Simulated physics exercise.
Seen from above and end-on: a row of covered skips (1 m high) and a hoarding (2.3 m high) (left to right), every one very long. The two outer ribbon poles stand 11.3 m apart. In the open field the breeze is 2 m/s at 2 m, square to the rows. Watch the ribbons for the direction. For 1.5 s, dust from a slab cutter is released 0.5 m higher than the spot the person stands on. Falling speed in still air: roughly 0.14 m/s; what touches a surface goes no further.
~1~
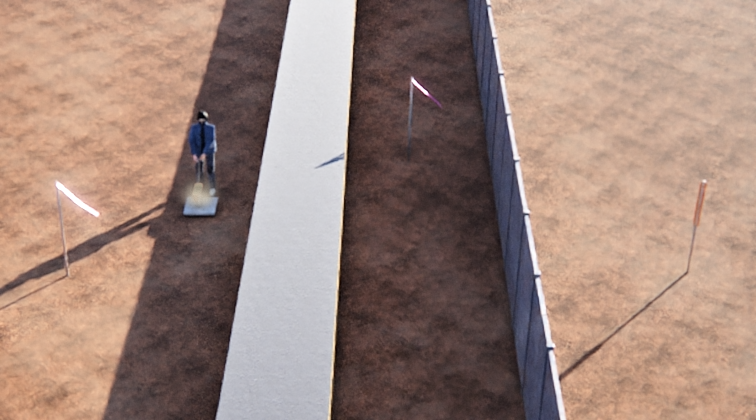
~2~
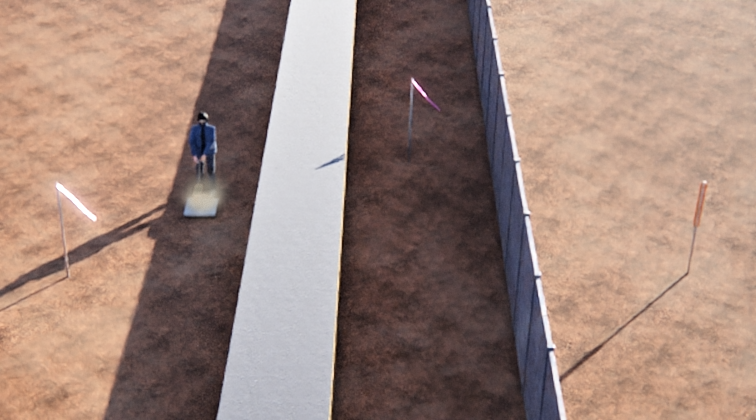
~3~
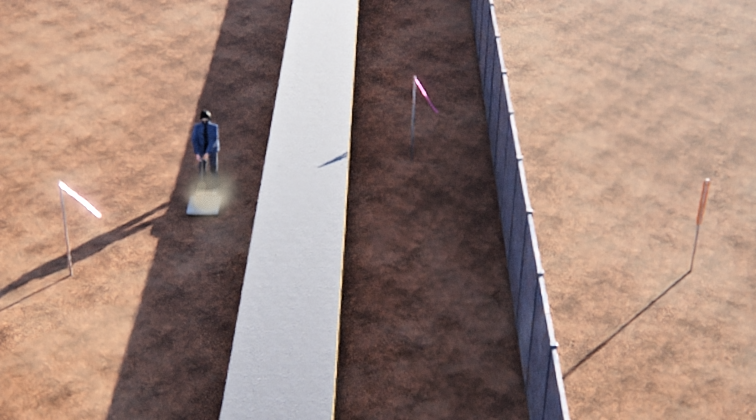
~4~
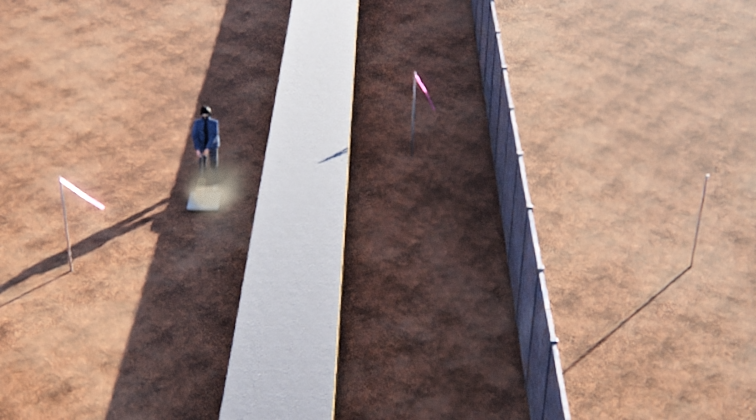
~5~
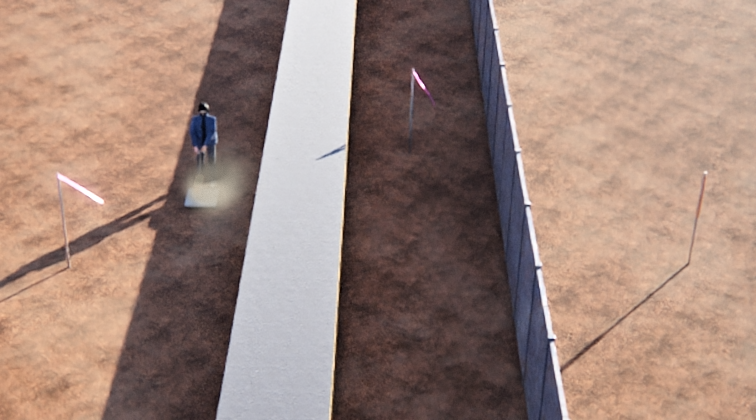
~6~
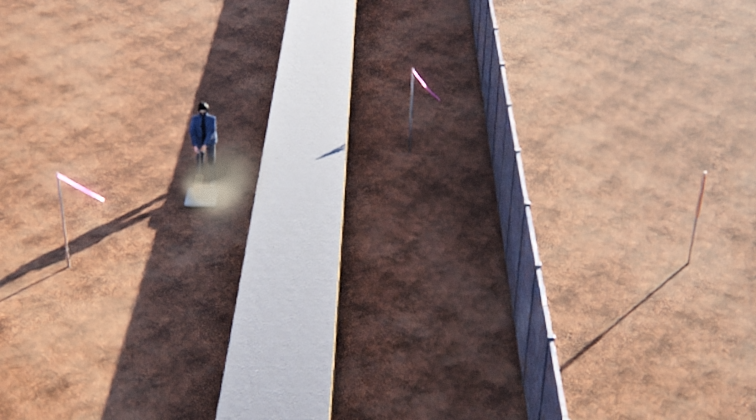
Pale dust rises in a small puff at a slab beside a person in blue, who stands over it left of a long white row and a grey hoarding. The puff then widens and drifts slightly right toward the row, while ribbons on the left and middle poles stream rightward and the far right one hangs nearly straight.
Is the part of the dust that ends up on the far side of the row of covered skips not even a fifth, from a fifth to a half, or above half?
Beyond the row of covered skips at the end: From a fifth to a half.
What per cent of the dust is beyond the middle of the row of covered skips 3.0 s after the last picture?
Near 25 %.
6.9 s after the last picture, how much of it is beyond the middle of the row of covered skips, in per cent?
Near 40 %.
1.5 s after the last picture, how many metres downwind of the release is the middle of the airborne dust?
Roughly 1.0 m.
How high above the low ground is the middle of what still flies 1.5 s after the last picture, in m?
Roughly 0.6 m up.
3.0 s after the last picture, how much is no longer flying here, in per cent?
About 35 %.
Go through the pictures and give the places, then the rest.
The left ribbon ends at (98, 215), leaning 50 degrees to the right, the dust in the air spans x = 190 to 210 around y = 195 and it comes from (200, 201), in the first picture.
The right ribbon ends at (696, 227), hanging almost straight and the dust in the air spans x = 195 to 215 around y = 195, in the second picture.
The inner ribbon ends at (438, 113), leaning 35 degrees to the right, the dust in the air spans x = 195 to 225 around y = 195 and the top of the row of covered skips crosses (305, 172), in the third picture.
The left ribbon ends at (104, 208), leaning 50 degrees to the right and the dust in the air spans x = 200 to 230 around y = 190, in the fourth picture.
The right ribbon ends at (696, 218), hanging almost straight and the dust in the air spans x = 195 to 235 around y = 185, in the fifth picture.
The inner ribbon ends at (440, 101), leaning 40 degrees to the right, the dust in the air spans x = 195 to 240 around y = 185 and the top of the hoarding crosses (510, 108), in the sixth picture.
Then, 1.5 s after the last picture, 9 % is no longer flying here, and 6 % is beyond the row of covered skips; the middle of what still flies is 0.6 m above the low ground, near (240, 182).
Then, 3.0 s after the last picture, 35 % is no longer flying here, and 27 % is beyond the row of covered skips; the middle of what still flies is 1.1 m above the low ground, near (277, 157).
Then, 6.9 s after the last picture, 65 % is no longer flying here, and 40 % is beyond the row of covered skips; the middle of what still flies is 2.8 m above the low ground, near (579, 89).
Then, 19.0 s after the last picture, 81 % is no longer flying here, and 40 % is beyond the row of covered skips.
Then, 44.0 s after the last picture, 98 % is no longer flying here, and 40 % is beyond the row of covered skips.
